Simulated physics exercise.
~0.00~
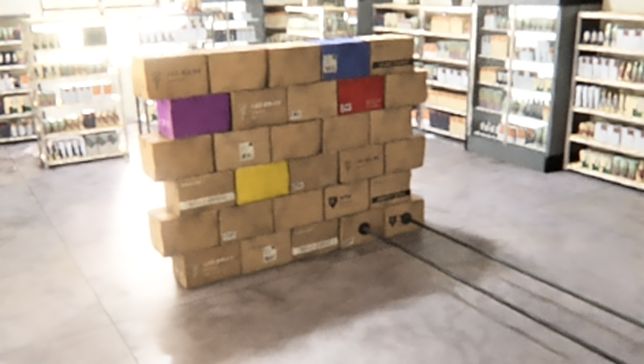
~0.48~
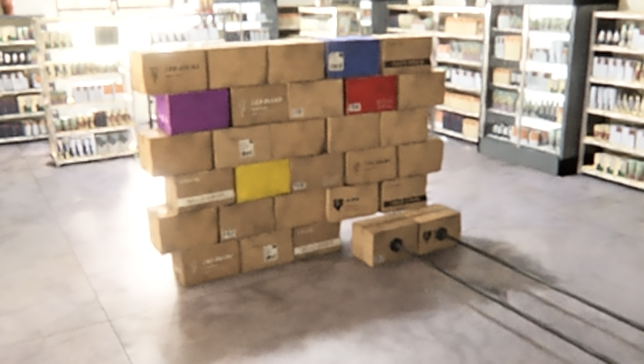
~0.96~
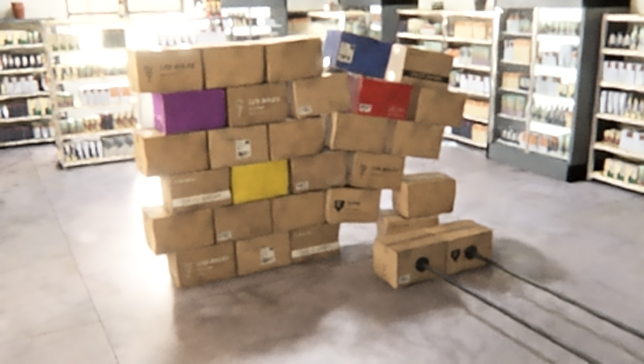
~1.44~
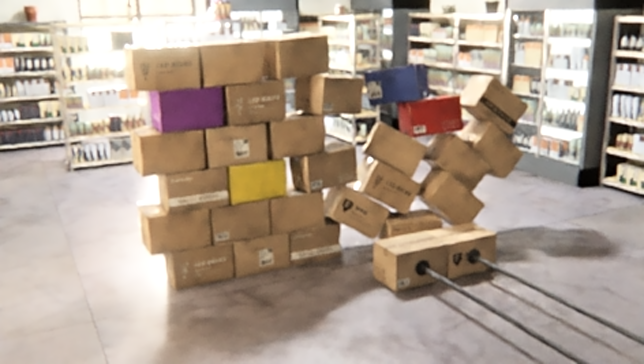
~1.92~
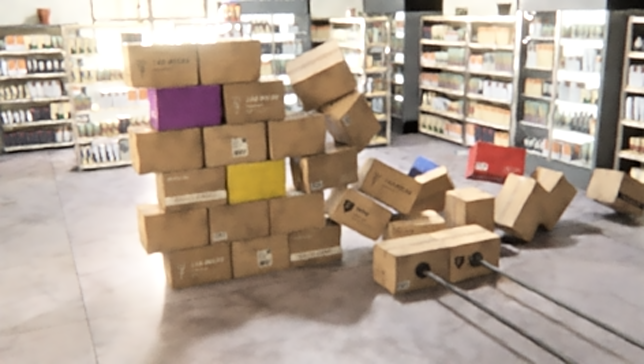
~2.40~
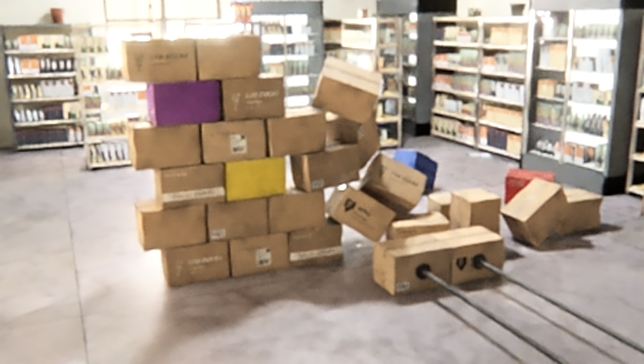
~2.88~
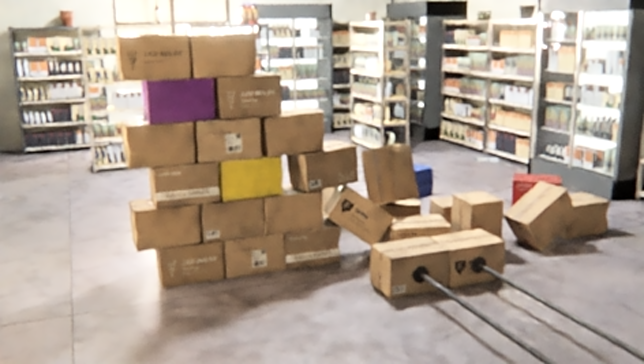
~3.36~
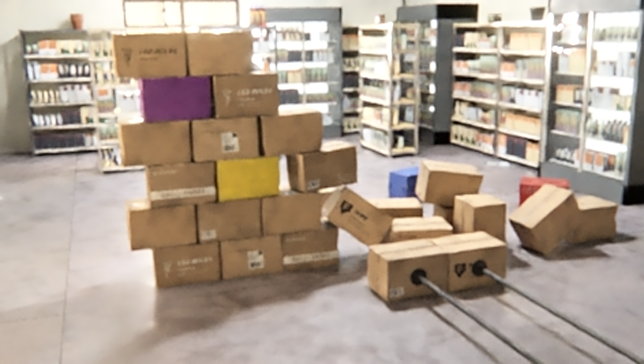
Two dark rods drew a pair of cardboard boxes out of the bottom right of a stacked wall, and the boxes above sagged and tumbled, red and blue ones included, leaving the left side standing with its purple and yellow boxes.
